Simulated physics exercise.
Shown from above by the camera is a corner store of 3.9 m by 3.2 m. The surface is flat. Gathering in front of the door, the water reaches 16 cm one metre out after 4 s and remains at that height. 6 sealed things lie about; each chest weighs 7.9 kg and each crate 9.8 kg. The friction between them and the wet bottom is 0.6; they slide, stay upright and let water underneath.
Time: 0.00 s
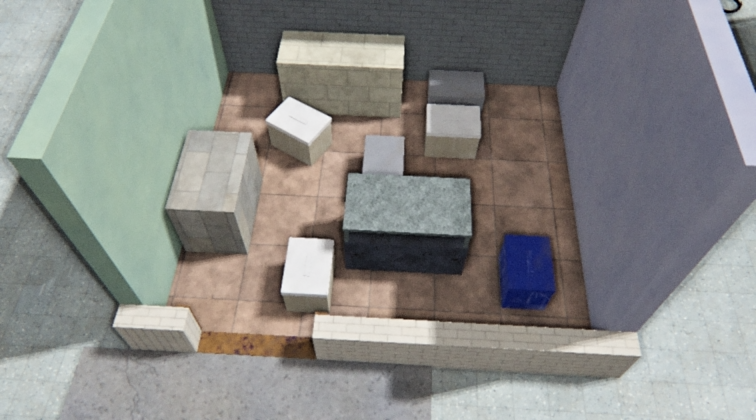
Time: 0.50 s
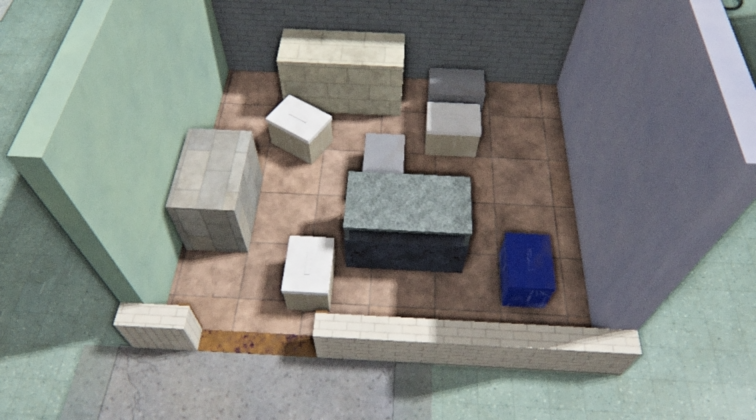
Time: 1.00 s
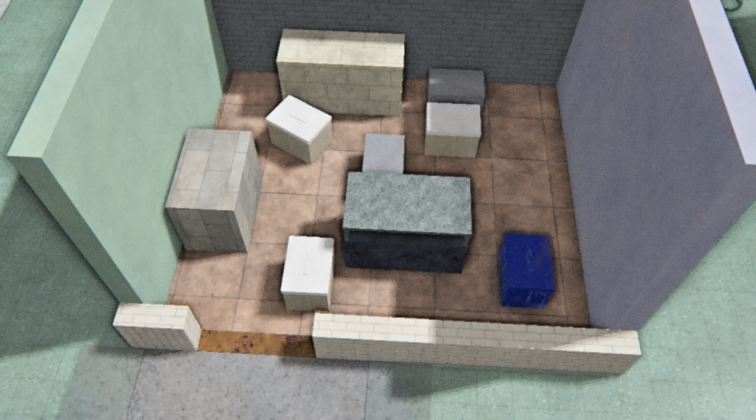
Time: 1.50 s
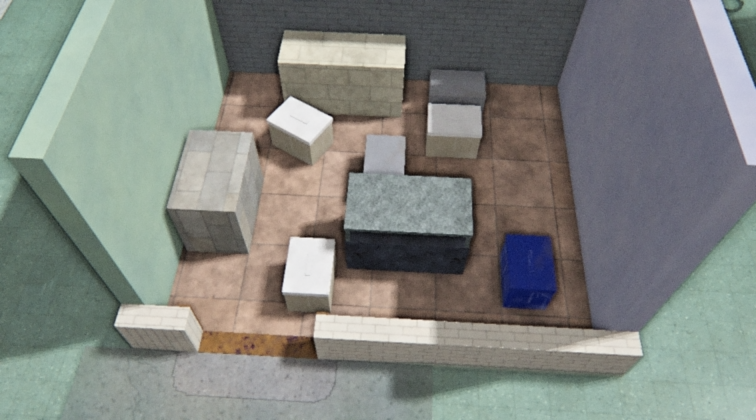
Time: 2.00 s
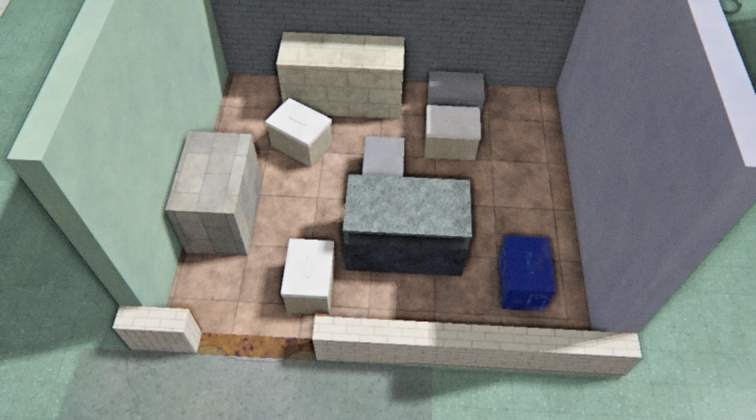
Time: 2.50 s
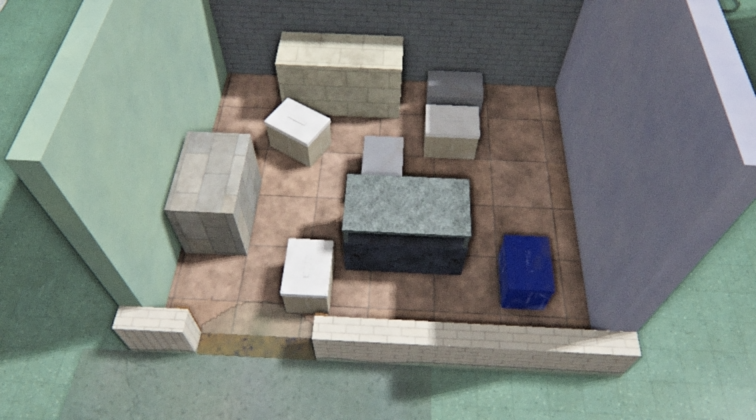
Corner store seen from above, boxes and a blue chest staying still as ground outside turns greenish and water reaches the doorway.
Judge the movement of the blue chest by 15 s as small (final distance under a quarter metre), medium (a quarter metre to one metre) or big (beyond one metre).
It is medium.
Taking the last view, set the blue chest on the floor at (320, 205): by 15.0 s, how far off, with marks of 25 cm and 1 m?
Looks like it is swept a long way.
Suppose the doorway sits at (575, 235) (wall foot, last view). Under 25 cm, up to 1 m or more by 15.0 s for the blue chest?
Result for the blue chest - displaced a long way.
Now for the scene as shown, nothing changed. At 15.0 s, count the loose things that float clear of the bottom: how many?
I count 6.
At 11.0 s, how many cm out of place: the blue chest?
Around 20 centimetres.
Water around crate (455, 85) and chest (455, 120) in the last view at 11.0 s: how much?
Some 6 cm at the first, some 9 cm at the second.
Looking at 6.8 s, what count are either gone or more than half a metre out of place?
Tally at that time: 1.
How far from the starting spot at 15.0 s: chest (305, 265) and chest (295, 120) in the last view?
140 cm and 50 cm respectively.
After 3.5 s the blue chest is near (529, 262), 0.0 m from its start, aground; 0 afloat.
After 6.8 s the blue chest is near (529, 262), 0.0 m from its start, aground; 2 afloat.
After 11.0 s the blue chest is near (543, 273), 0.2 m from its start, afloat; 6 afloat.
After 15.0 s the blue chest is near (514, 295), 0.4 m from its start, afloat; 6 afloat.
